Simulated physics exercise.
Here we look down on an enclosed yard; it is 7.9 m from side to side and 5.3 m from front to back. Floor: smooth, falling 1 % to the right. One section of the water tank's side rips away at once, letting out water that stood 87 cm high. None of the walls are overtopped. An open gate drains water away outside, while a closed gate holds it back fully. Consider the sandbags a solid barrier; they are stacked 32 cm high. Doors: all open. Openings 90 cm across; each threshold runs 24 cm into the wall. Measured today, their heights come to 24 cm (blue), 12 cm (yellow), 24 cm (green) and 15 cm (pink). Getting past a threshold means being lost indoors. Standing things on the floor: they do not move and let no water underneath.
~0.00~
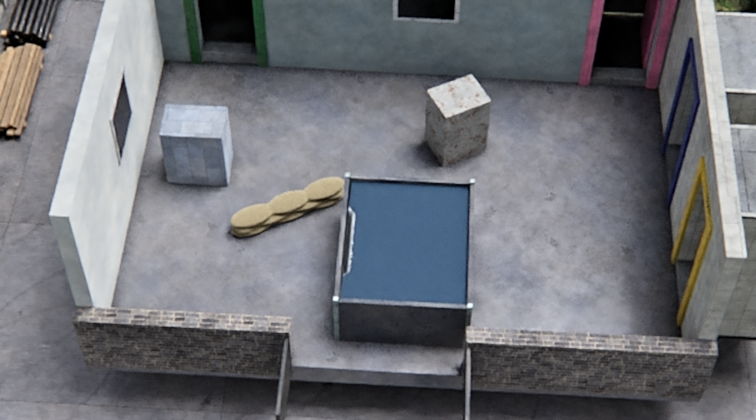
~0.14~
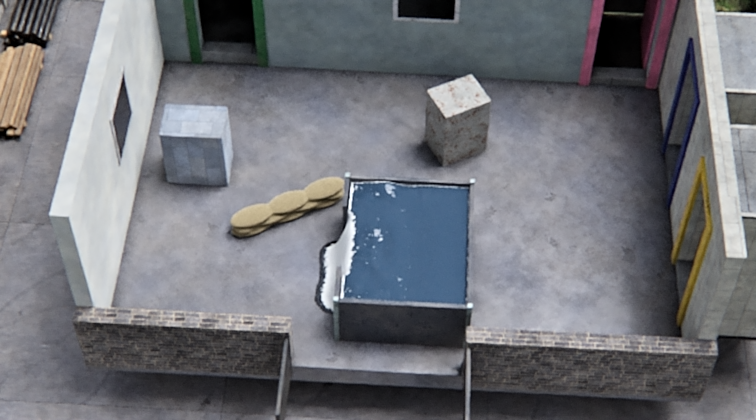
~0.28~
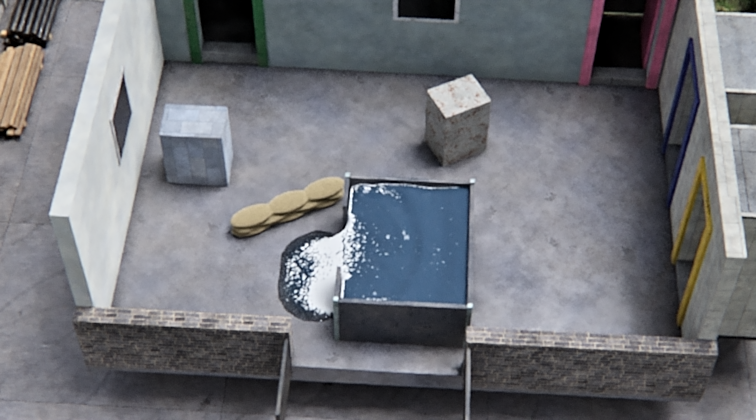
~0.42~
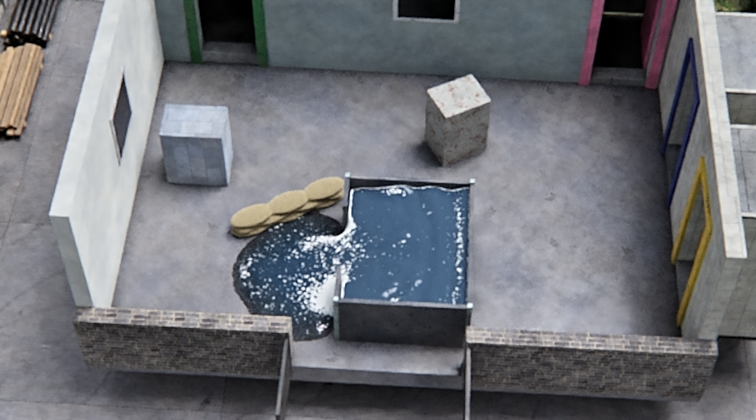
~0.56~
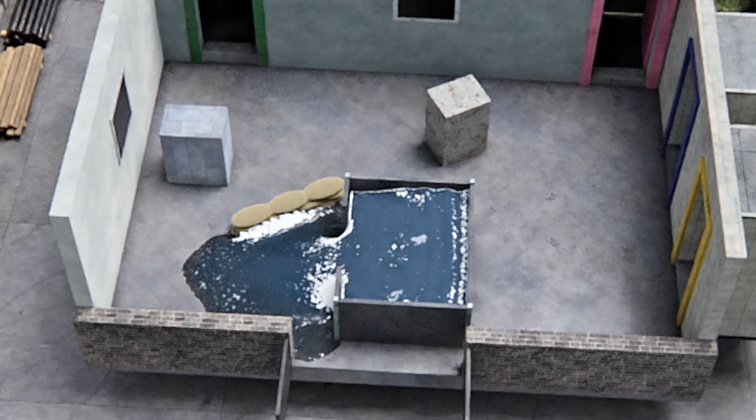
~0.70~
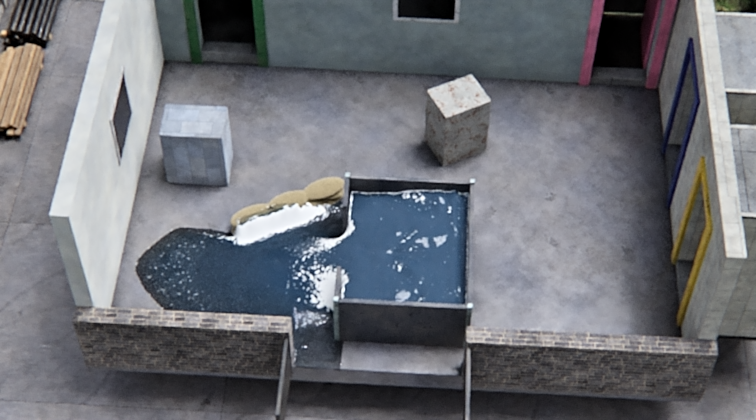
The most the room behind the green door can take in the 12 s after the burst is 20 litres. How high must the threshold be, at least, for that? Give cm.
About 14 cm.
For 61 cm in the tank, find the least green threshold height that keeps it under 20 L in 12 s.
About 8.0 cm.
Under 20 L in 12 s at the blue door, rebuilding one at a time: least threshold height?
Blue would need about 7.0 cm on its own.
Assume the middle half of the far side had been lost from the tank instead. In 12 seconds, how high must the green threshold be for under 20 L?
I'd say close to 12.5 cm.
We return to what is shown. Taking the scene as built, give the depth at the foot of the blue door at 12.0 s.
Some 9.0 cm.
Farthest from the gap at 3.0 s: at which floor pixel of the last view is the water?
The tip of the flood lies near (164, 63).
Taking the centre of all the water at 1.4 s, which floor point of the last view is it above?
Near (332, 280).
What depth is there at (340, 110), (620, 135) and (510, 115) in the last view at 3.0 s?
The three readings, in order, are 0, 0 and 0 cm.
After 1.4 s water covers 20 % of the floor, deepest (56 cm) near (118, 340); it has not reached the green door.
After 3.0 s water covers 30 % of the floor, deepest (36 cm) near (174, 187); 7 cm at the green door, 0 litres in over its 24 cm threshold.
After 12.0 s water covers 90 % of the floor, deepest (14 cm) near (675, 373); 5 cm at the green door, 0 litres in over its 24 cm threshold.
At the green door as built, the water arrived by 2.8 s and peaked near 18 cm at 4.8 s.
Run again over the same 12 s with other heights there, 28 litres in over 12.5 cm, 6 litres over 17 cm. The limit of 20 litres is kept from about 14 cm up.
